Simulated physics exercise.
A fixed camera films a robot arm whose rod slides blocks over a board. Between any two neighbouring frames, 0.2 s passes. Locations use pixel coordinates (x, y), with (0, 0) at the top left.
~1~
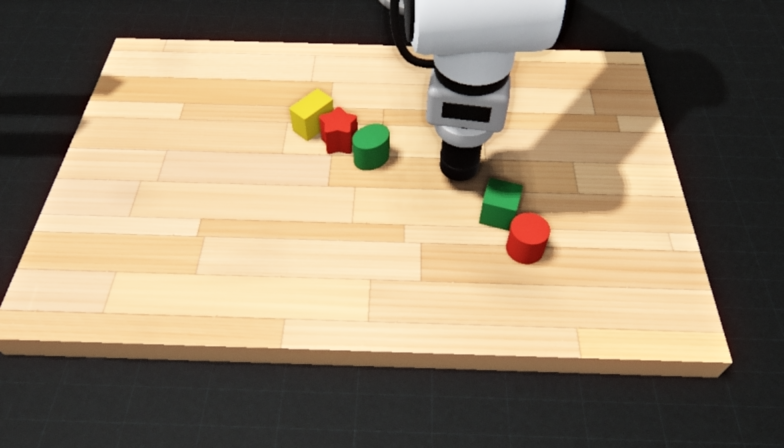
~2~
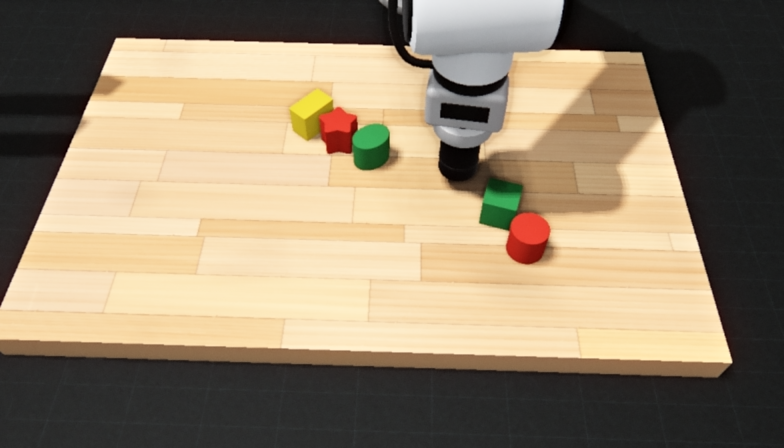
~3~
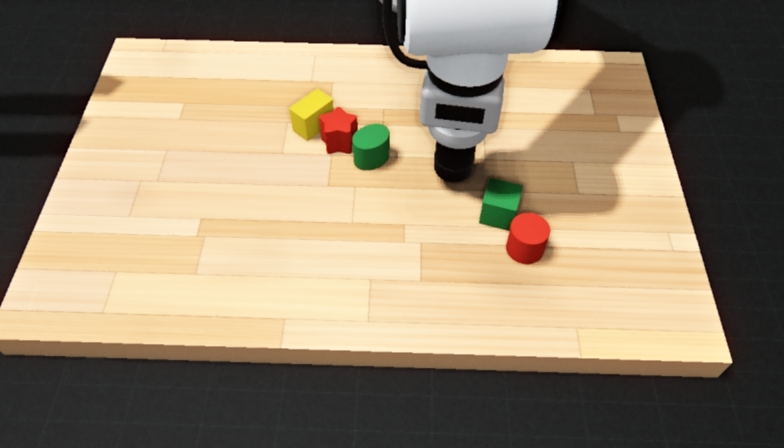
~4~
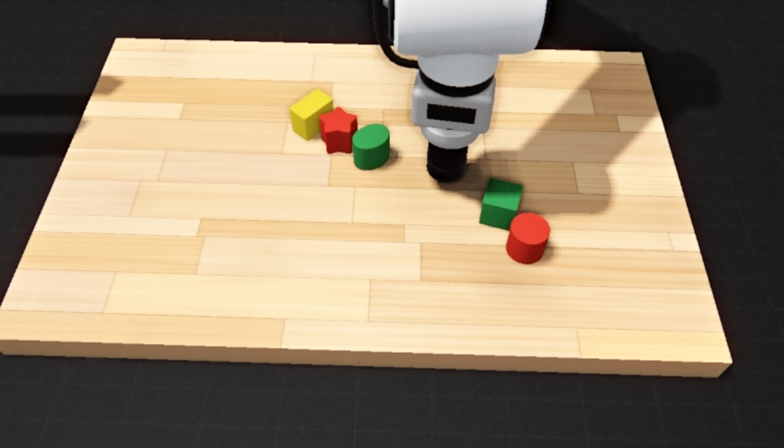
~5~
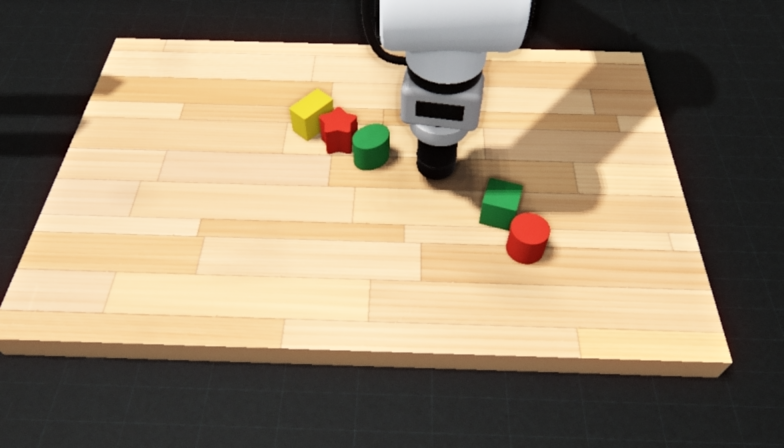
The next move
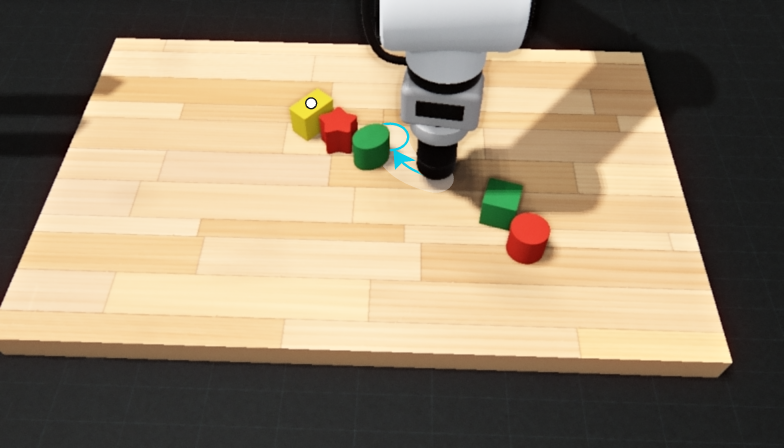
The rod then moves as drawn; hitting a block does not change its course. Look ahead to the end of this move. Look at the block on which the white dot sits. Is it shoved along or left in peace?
By the last moment of the path, the block on which the white dot sits has stayed put.
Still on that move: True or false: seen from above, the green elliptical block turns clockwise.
The statement is false.
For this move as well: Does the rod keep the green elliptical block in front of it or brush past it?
Shed along the way.
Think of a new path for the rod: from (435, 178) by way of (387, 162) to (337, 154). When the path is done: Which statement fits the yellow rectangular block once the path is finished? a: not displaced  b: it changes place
The one that fits is b, it changes place.
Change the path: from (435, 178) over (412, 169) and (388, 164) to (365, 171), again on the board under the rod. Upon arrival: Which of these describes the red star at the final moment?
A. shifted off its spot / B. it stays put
(A)
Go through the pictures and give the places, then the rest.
In the first frame, tip of the rod (459, 168), middles of tops, yellow rectangular block (311, 103), red star (338, 120), green elliptical block (371, 136).
In the second frame, rod (457, 168), nothing pushed.
In the third frame, rod (453, 169), nothing pushed.
In the fourth frame, rod (446, 169), nothing pushed.
In the fifth frame, rod (436, 166), yellow rectangular block (311, 103), red star (338, 120), green elliptical block (371, 136).
The line goes from (435, 178) by way of (412, 169) and (396, 154) to (390, 137); the dot is on the yellow rectangular block.
On the path given first. Halfway along, rod (402, 150); green elliptical block (367, 134).
At the end, rod (390, 125); yellow rectangular block unmoved; red star (330, 118); green elliptical block (358, 128), turned 55° anticlockwise.
